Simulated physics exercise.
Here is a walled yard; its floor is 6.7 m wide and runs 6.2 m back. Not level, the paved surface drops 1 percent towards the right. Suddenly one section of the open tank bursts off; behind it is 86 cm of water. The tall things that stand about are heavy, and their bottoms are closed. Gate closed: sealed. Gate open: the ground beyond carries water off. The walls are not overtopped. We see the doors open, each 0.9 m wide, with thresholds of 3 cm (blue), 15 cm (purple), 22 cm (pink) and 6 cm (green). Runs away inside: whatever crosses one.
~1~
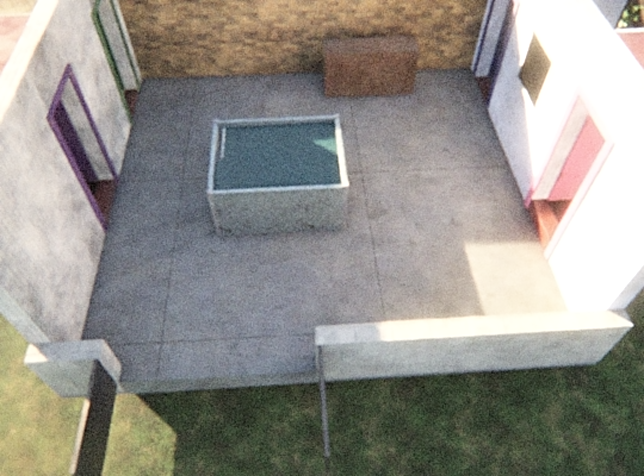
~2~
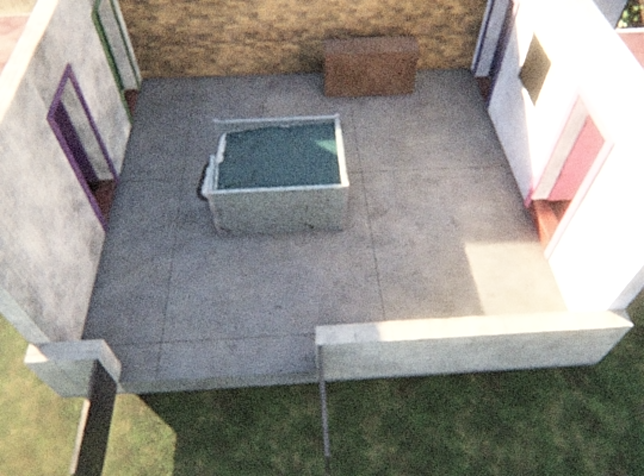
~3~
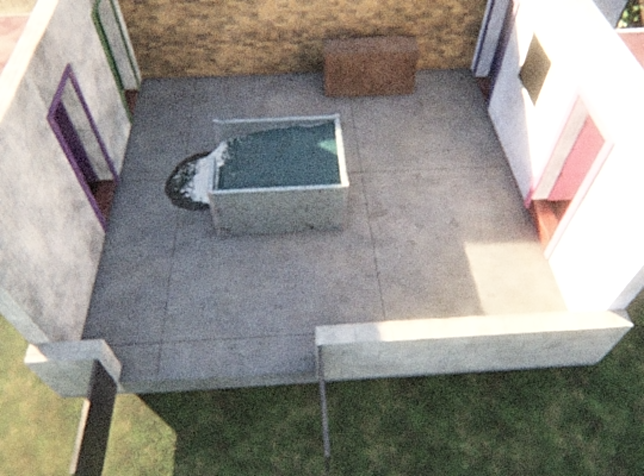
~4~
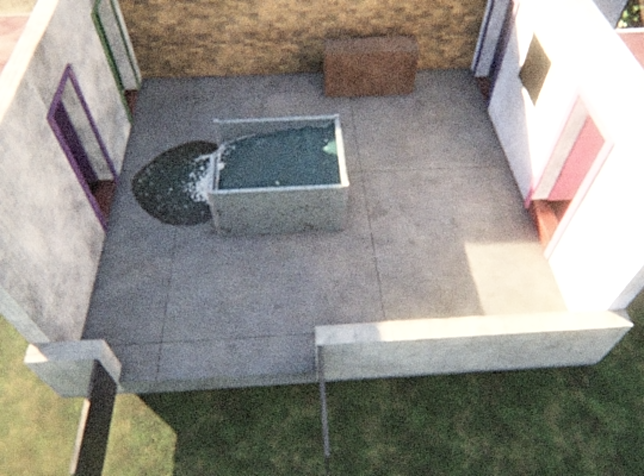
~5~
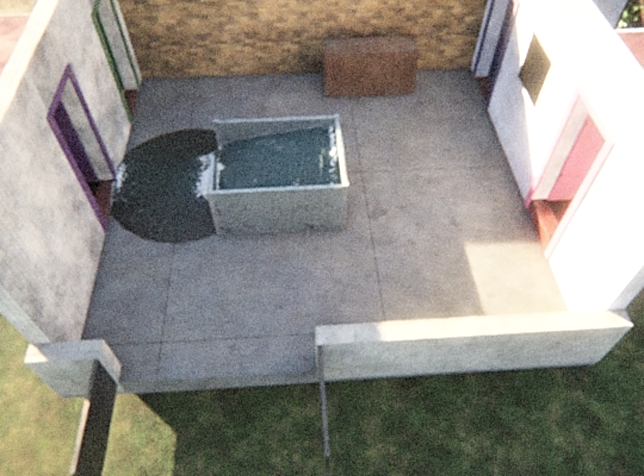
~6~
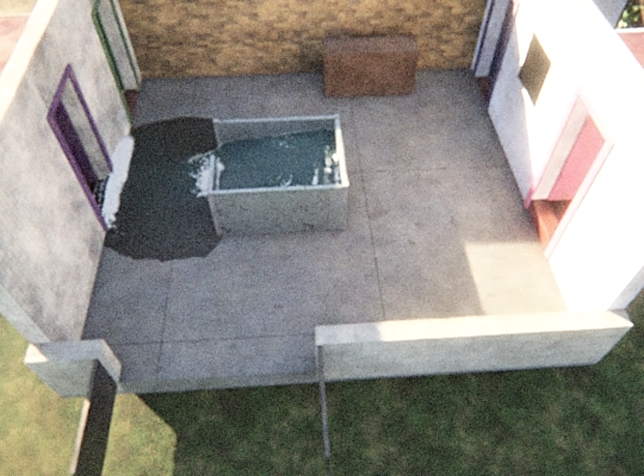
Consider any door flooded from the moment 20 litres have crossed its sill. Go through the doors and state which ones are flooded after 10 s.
Outcome: The blue door lets the inflow top the limit. The purple door lets the inflow top the limit. The pink door holds the inflow within the limit. The green door lets the inflow top the limit.
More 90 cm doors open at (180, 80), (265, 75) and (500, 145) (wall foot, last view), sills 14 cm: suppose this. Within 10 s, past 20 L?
Check each in turn: The first succeeds, the second fails, the third fails.
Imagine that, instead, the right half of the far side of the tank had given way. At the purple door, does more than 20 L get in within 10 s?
Against the limit, purple does not exceed it.
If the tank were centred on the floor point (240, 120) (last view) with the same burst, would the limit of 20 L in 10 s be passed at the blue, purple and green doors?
Well, against that limit, at blue it's too much, at purple it's within bounds, and at green it's too much.
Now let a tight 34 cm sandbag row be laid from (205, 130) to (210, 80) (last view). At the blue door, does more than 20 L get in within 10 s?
Measured against that limit, the blue door comes out short of it.
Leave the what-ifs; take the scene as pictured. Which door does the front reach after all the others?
Answer: The pink door.
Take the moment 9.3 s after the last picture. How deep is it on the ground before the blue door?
Close to 5.5 cm of depth.
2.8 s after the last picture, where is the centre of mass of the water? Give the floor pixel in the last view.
The water's centre sits at about (224, 174).
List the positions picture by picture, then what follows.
In the first frame, the open tank at (277, 156) is whole and still, 86 cm deep.
In the second frame, water pours out at (222, 168) and has run 0.5 m, to a hidden place; typically 8 cm deep outside, 86 cm at the open tank's back.
In the third frame, water pours out at (223, 170) and has run 0.9 m, to (172, 192); typically 11 cm deep outside, 86 cm at the open tank's back.
In the fourth frame, the front is at (142, 175), 1.4 m from the gap at (223, 171); 1.8 m2 of floor is under water; 85 cm left at the back of the open tank.
In the fifth frame, water pours out at (223, 170) and has run 1.9 m, to (124, 158); typically 6 cm deep outside, 77 cm at the open tank's back.
In the sixth frame, water pours out at (223, 170) and has run 2.2 m, to (130, 133); typically 5 cm deep outside, 73 cm at the open tank's back.
Then, 0.7 s after the last picture water covers 20 % of the floor and is deepest (41 cm) near (120, 176); blue door not reached, purple door 35 cm at the sill, 66 L in, pink door not reached, green door 14 cm at the sill, 2 L in.
Then, 1.5 s after the last picture water covers 25 % of the floor and is deepest (33 cm) near (140, 90); blue door not reached, purple door 29 cm at the sill, 153 L in, pink door not reached, green door 12 cm at the sill, 22 L in.
Then, 2.8 s after the last picture water covers 40 % of the floor and is deepest (24 cm) near (116, 192); blue door not reached, purple door 22 cm at the sill, 205 L in, pink door not reached, green door 13 cm at the sill, 50 L in.
Then, 5.3 s after the last picture water covers 70 % of the floor and is deepest (14 cm) near (316, 84); blue door 6 cm at the sill, 7 L in, purple door 12 cm at the sill, 222 L in, pink door not reached, green door 9 cm at the sill, 91 L in.
Then, 9.3 s after the last picture water covers 85 % of the floor and is deepest (10 cm) near (569, 339); blue door 6 cm at the sill, 38 L in, purple door 6 cm at the sill, 223 L in, pink door 5 cm at the sill, 0 L in, green door 6 cm at the sill, 107 L in.
